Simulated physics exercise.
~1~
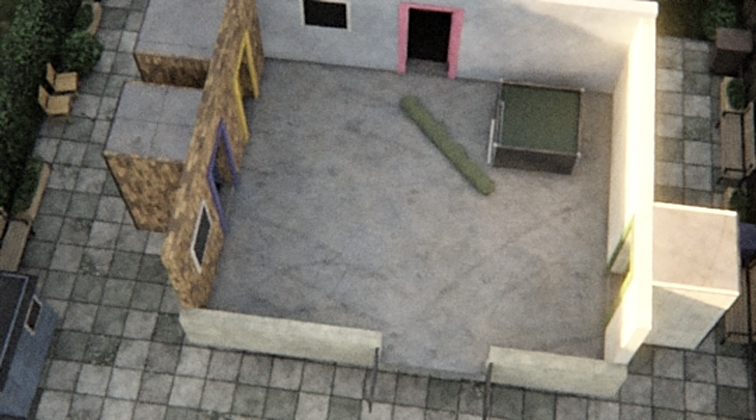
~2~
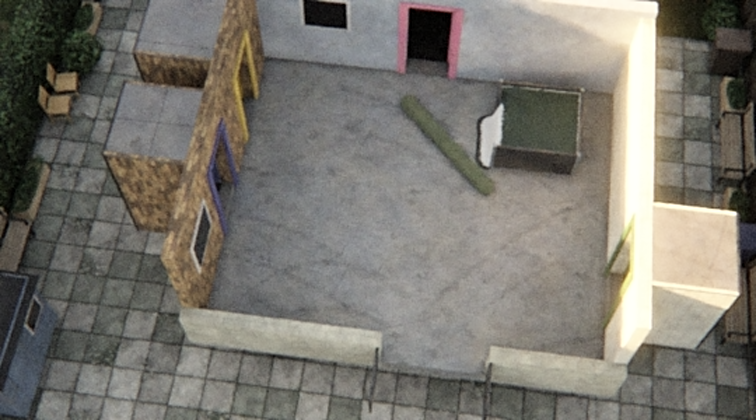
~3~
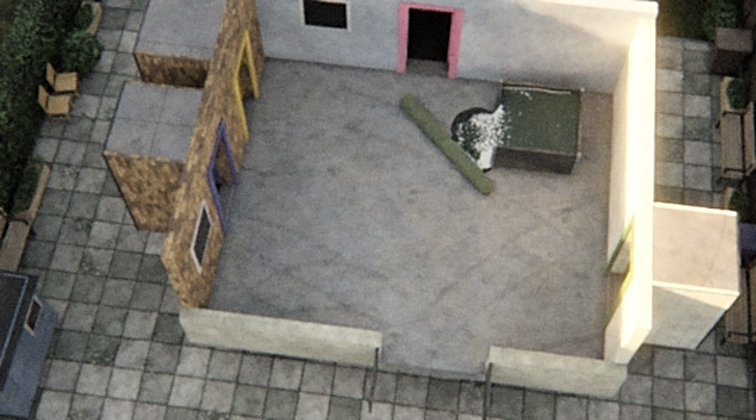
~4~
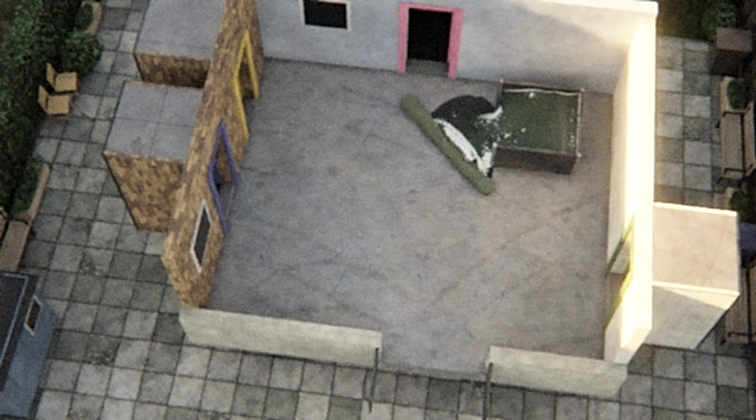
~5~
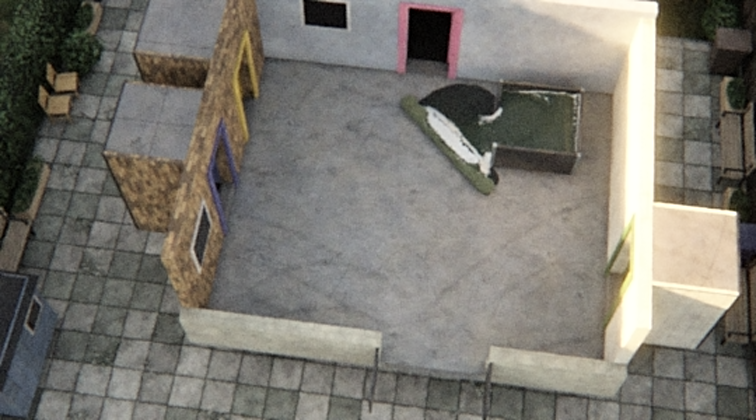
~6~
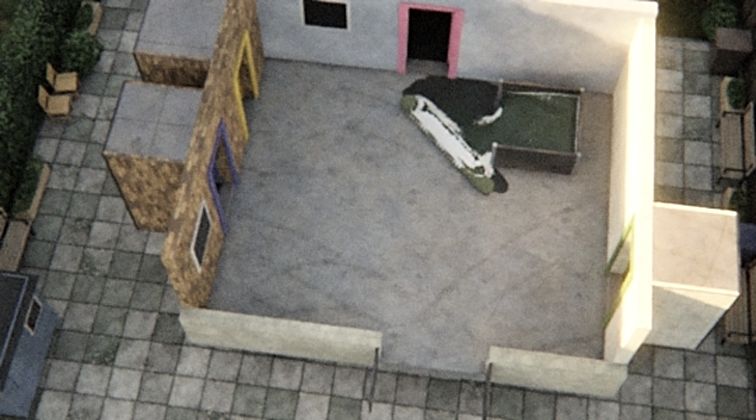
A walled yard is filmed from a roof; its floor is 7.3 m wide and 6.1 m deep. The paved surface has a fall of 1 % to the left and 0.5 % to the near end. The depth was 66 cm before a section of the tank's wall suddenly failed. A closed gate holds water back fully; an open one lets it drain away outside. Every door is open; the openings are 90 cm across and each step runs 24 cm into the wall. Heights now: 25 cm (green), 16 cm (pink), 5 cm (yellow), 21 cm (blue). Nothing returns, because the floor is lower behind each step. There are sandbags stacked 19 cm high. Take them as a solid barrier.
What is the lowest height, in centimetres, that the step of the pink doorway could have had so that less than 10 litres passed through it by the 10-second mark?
About 31 cm.
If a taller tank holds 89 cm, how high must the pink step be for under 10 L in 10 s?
Then around 38 centimetres.
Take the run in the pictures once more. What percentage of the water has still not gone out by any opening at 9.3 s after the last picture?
What remains is some 84 per cent of the water.
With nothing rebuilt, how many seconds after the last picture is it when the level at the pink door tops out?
Approximately 1.0 s.
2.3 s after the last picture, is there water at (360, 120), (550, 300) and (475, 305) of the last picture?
So the three spots come out swamped, spared, spared, in that order.
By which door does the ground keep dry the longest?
The green one.
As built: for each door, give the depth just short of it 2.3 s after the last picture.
In cm: Green 0, pink 22, yellow 14, blue 2.
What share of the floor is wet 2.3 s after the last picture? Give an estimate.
Around 40 per cent of the floor.
Then, 0.7 s after the last picture water covers 20 % of the floor, deepest (42 cm) near (470, 160); 30 cm at the pink door, 18 litres in over its 16 cm step.
Then, 2.3 s after the last picture water covers 40 % of the floor, deepest (23 cm) near (470, 160); 22 cm at the pink door, 118 litres in over its 16 cm step.
Then, 9.3 s after the last picture water covers 80 % of the floor, deepest (8 cm) near (204, 326); 6 cm at the pink door, 131 litres in over its 16 cm step.
At the pink door as built, the water peaked near 31 cm, 0.9 s after the last picture.
Run again over the same 10 s with other heights there, 25 litres in over 27 cm, 0 litres over 37 cm. The limit of 10 litres is kept from about 31 cm up.
